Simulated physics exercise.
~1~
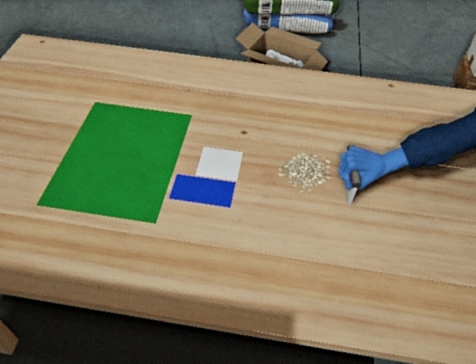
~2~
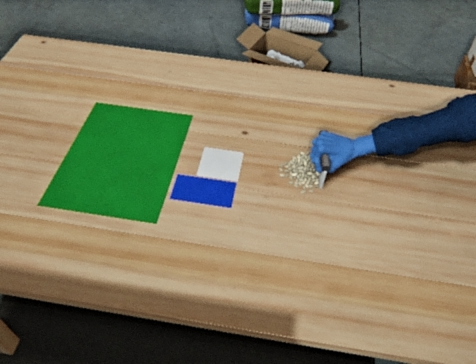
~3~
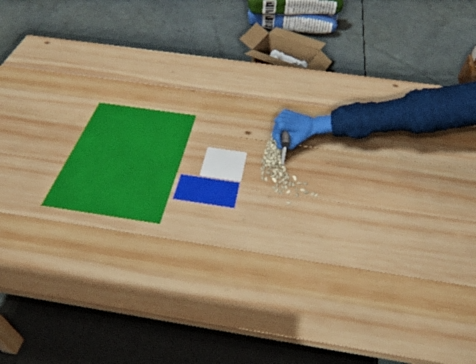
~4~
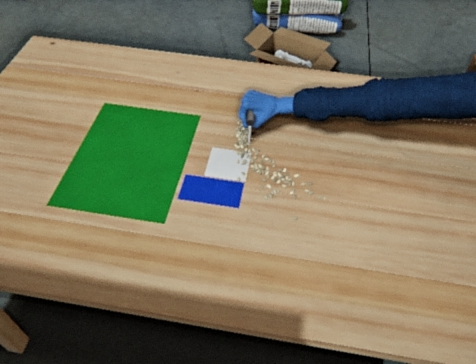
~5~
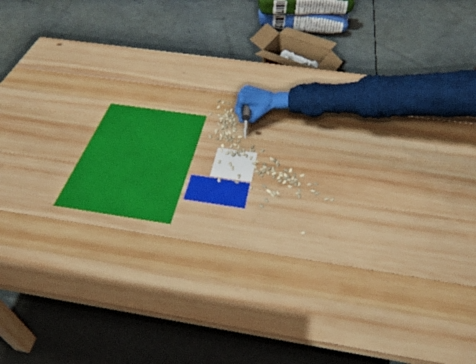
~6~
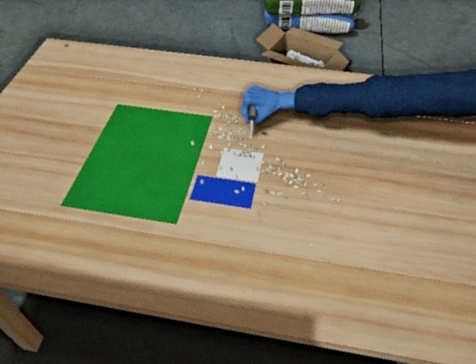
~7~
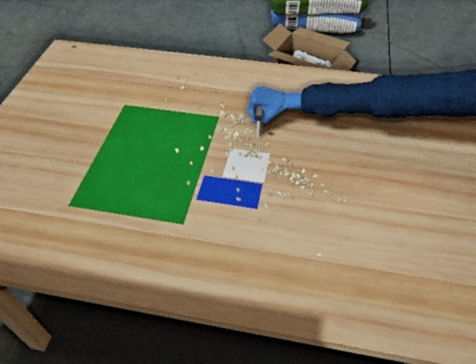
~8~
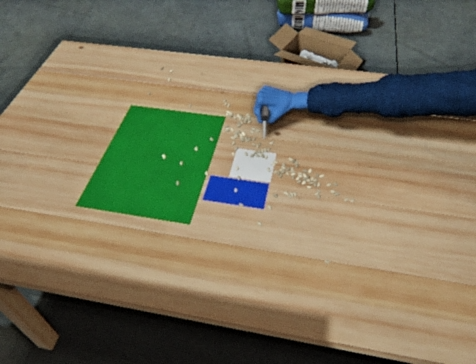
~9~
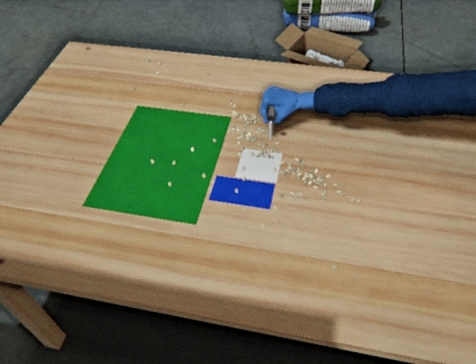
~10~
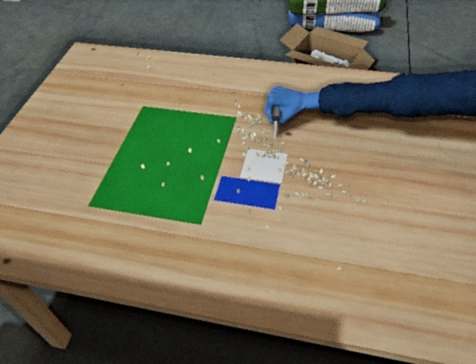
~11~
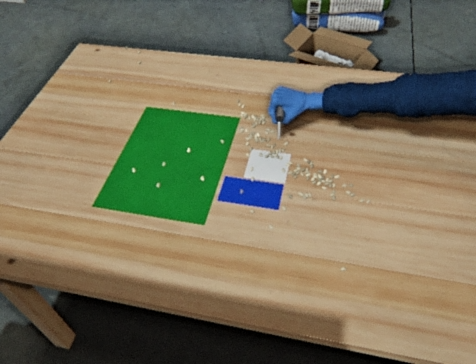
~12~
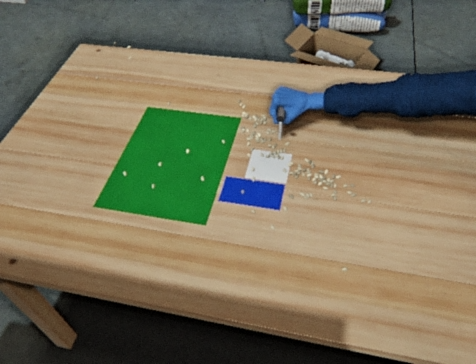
The clip opens on a pale wooden table where a blue-gloved hand holds a small scraper beside a pile of small whitish beans, with green, white and blue mats to the left. The hand sweeps left and slightly away, pushing into the pile and spreading it. It then halts just above the white mat, while loose beans keep sliding left and scatter across the mats. The view shifts slightly left as they slow. At the end, a few beans rest on the green mat, while most lie on bare wood around the still hand.
